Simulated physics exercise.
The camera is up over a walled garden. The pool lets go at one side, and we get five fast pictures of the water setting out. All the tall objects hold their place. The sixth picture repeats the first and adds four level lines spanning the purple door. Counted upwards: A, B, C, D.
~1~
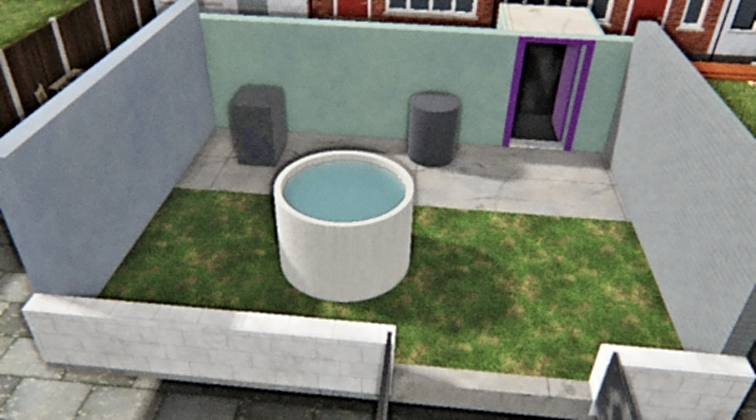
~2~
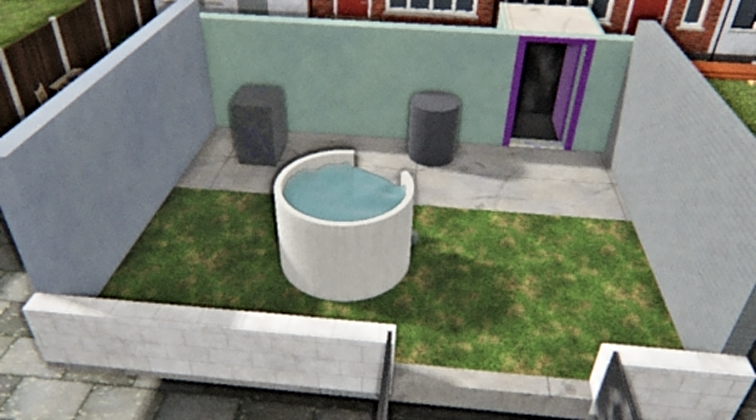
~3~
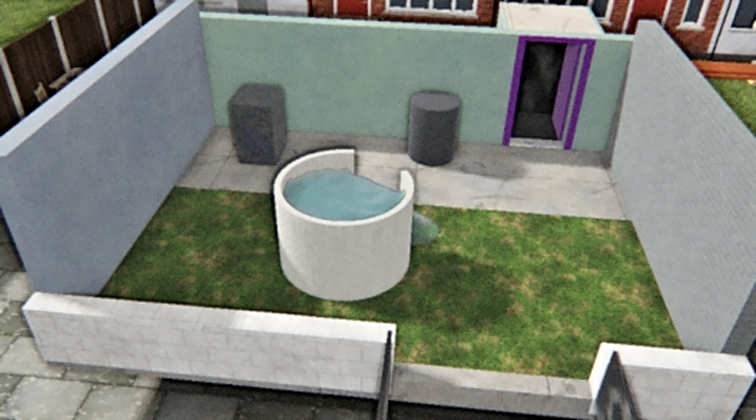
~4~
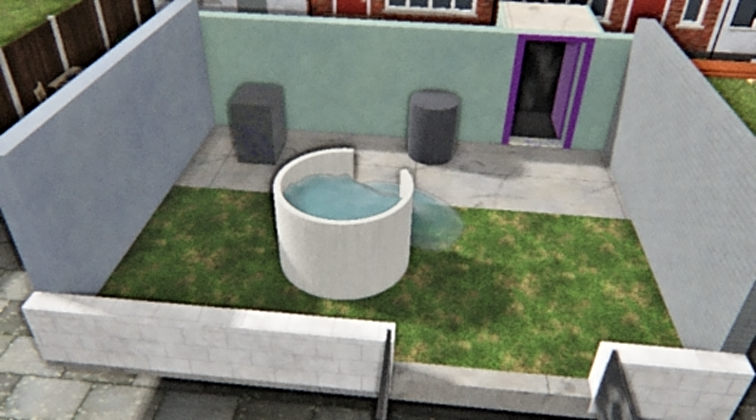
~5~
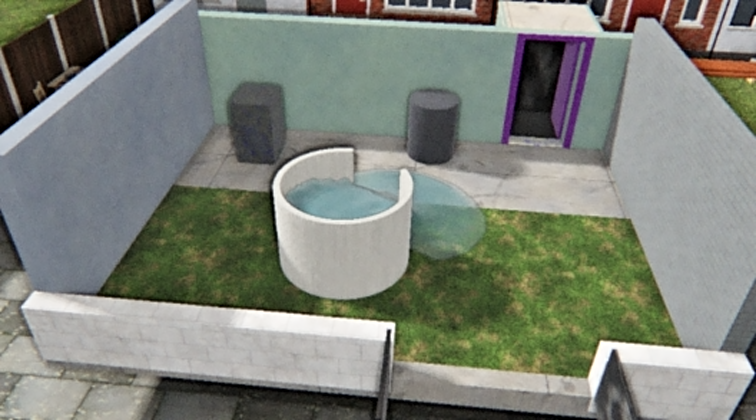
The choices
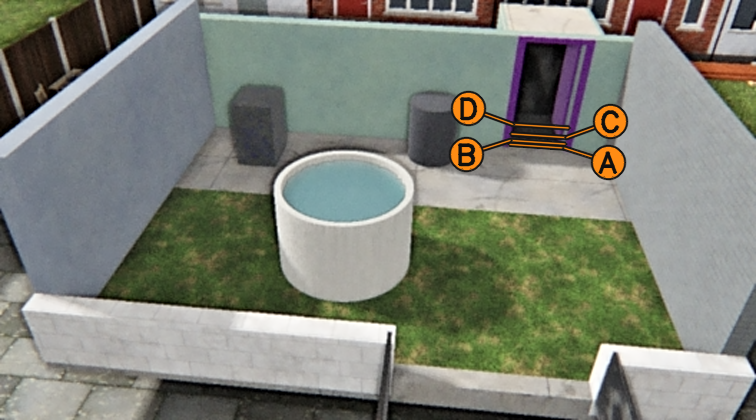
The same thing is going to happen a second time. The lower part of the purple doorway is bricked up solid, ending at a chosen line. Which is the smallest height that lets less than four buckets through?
Go for C.
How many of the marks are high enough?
Two.
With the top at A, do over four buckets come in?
Yes, it does.
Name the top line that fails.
That would be B.
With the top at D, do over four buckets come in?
No, that is safe.
On the marked copy, A at (536, 146); B at (537, 142); C at (538, 135); D at (540, 126); from the bottom up A, B, C, D.
With A, some 25 bucketfuls get in.
With B, about 9 bucketfuls get in.
With C, a splash gets over, under a bucket.
With D, nothing gets over.
